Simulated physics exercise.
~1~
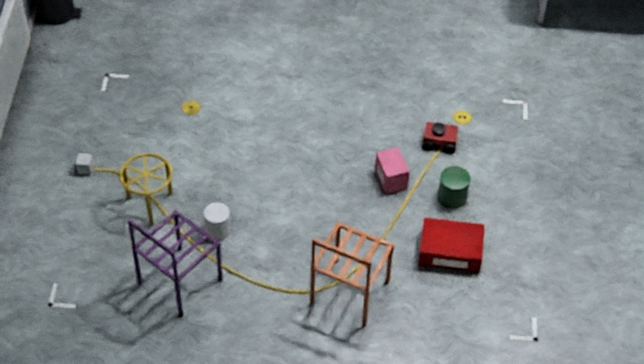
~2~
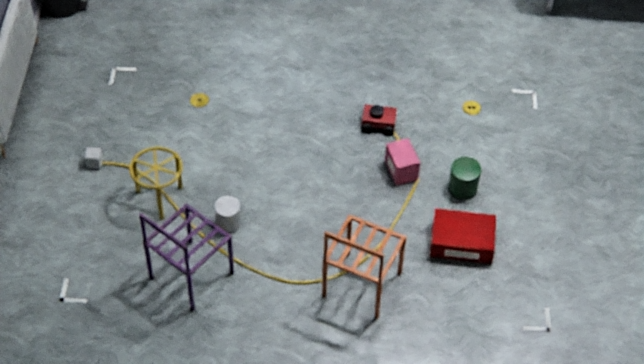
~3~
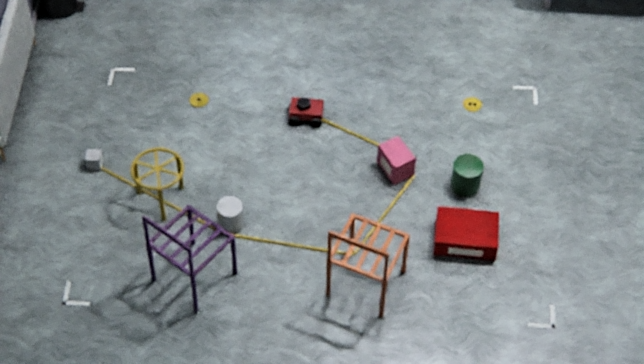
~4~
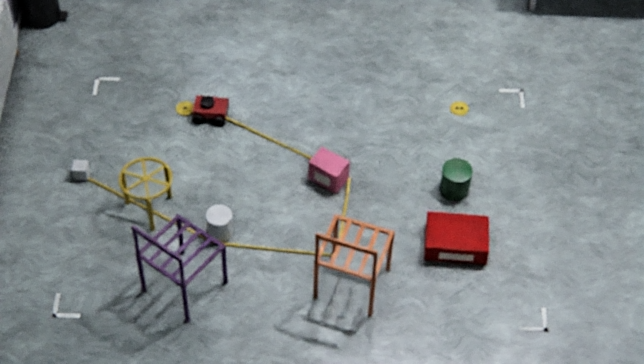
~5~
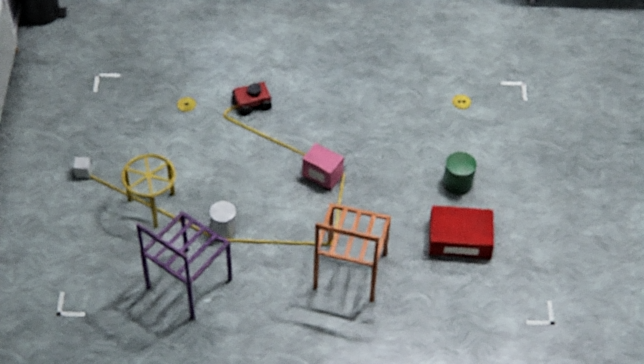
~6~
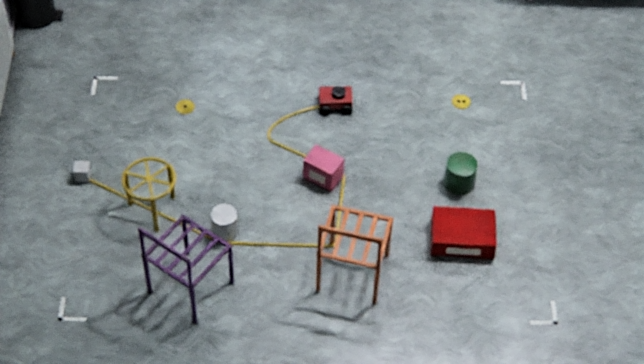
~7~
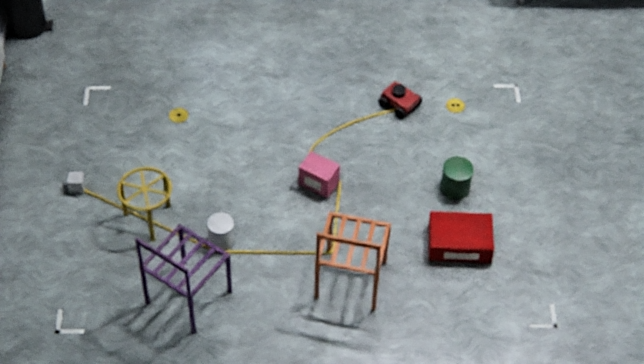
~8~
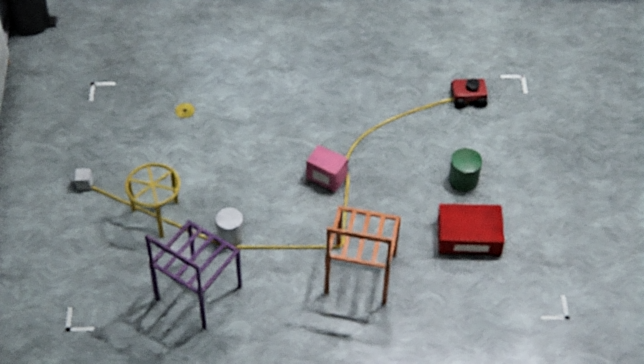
A small red cart tows a yellow cord left, dragging a pink box, then returns right.
